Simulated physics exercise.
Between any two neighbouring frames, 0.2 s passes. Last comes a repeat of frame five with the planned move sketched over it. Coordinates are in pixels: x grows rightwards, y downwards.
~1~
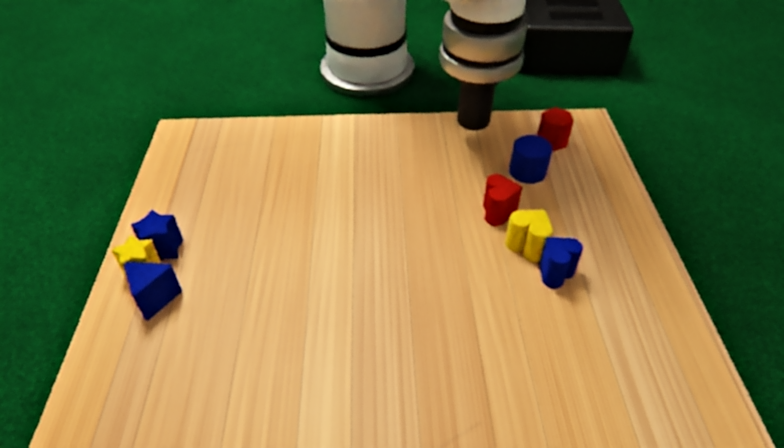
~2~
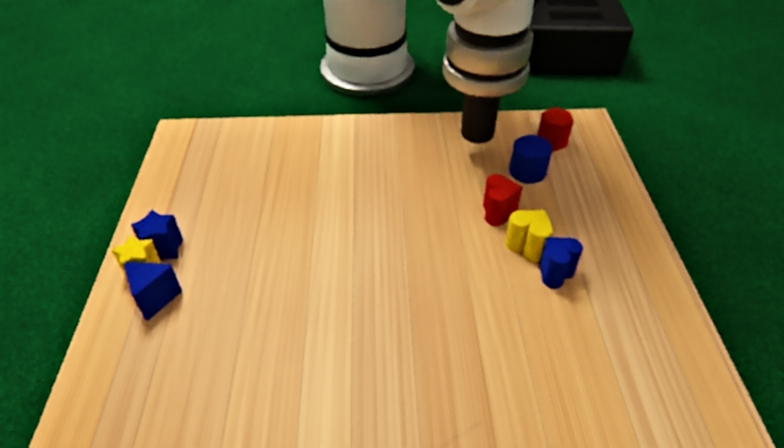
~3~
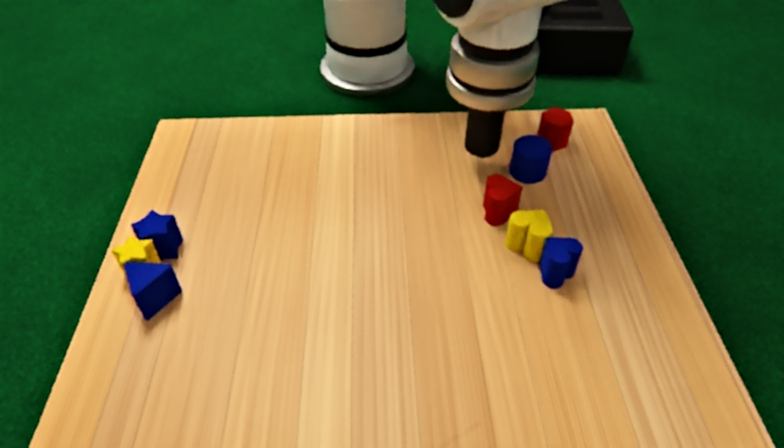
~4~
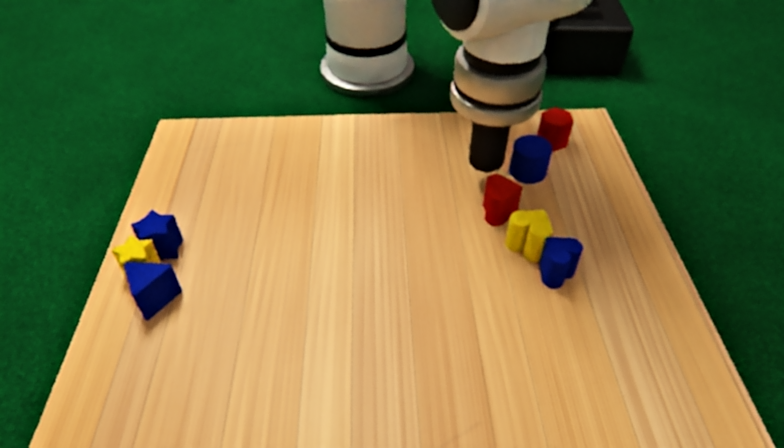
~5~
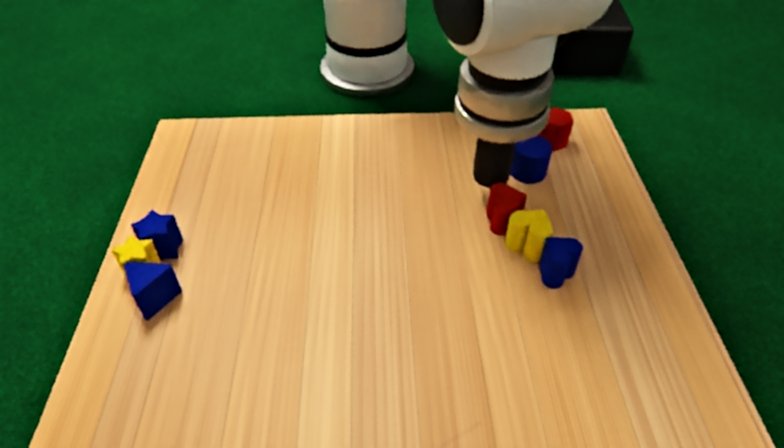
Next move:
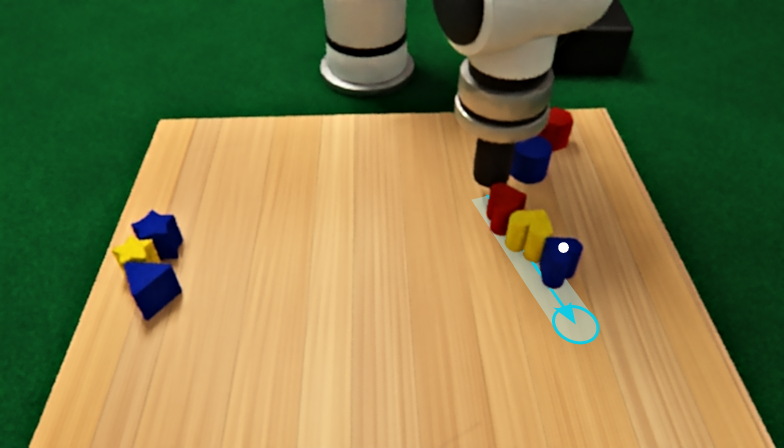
A pale wooden board on a green surface is seen from a fixed, raised view facing a white robot arm at the far edge. Blue and yellow blocks cluster at left, while at right a red block and a blue cylinder sit behind red, yellow and blue heart-shaped blocks. The arm moves its black rod toward the viewer and slightly right, then nudges the red heart-shaped block slightly forward.
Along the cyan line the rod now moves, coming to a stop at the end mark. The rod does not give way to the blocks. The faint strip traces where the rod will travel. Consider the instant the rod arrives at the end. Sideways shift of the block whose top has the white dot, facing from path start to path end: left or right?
It's set to shift left.
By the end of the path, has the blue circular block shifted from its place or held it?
In the end it has not been moved.
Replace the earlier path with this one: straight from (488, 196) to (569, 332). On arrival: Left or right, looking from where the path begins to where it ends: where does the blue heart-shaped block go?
It gets pushed left.
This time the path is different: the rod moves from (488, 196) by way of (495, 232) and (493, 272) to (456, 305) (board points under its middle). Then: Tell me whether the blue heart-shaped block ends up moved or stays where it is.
At the end of the path, the blue heart-shaped block has moved off its old spot.
Path on the board, straight from (488, 196) to (576, 324); the dot is on the blue heart-shaped block.
What follows on the original path. One third of the way, rod at (517, 215); red heart-shaped block at (526, 238), turned 25° clockwise; yellow heart-shaped block at (550, 259), turned 25° anticlockwise; blue heart-shaped block at (592, 272), turned 50° anticlockwise.
Two thirds of the way, rod at (547, 258); red heart-shaped block at (553, 285), turned 35° clockwise; yellow heart-shaped block at (573, 312); blue heart-shaped block at (598, 279), turned 90° anticlockwise.
At the end, rod at (582, 307); red heart-shaped block at (580, 337), turned 60° clockwise; blue circular block in place; yellow heart-shaped block at (588, 372), turned 15° clockwise; blue heart-shaped block at (620, 289), turned 110° anticlockwise.
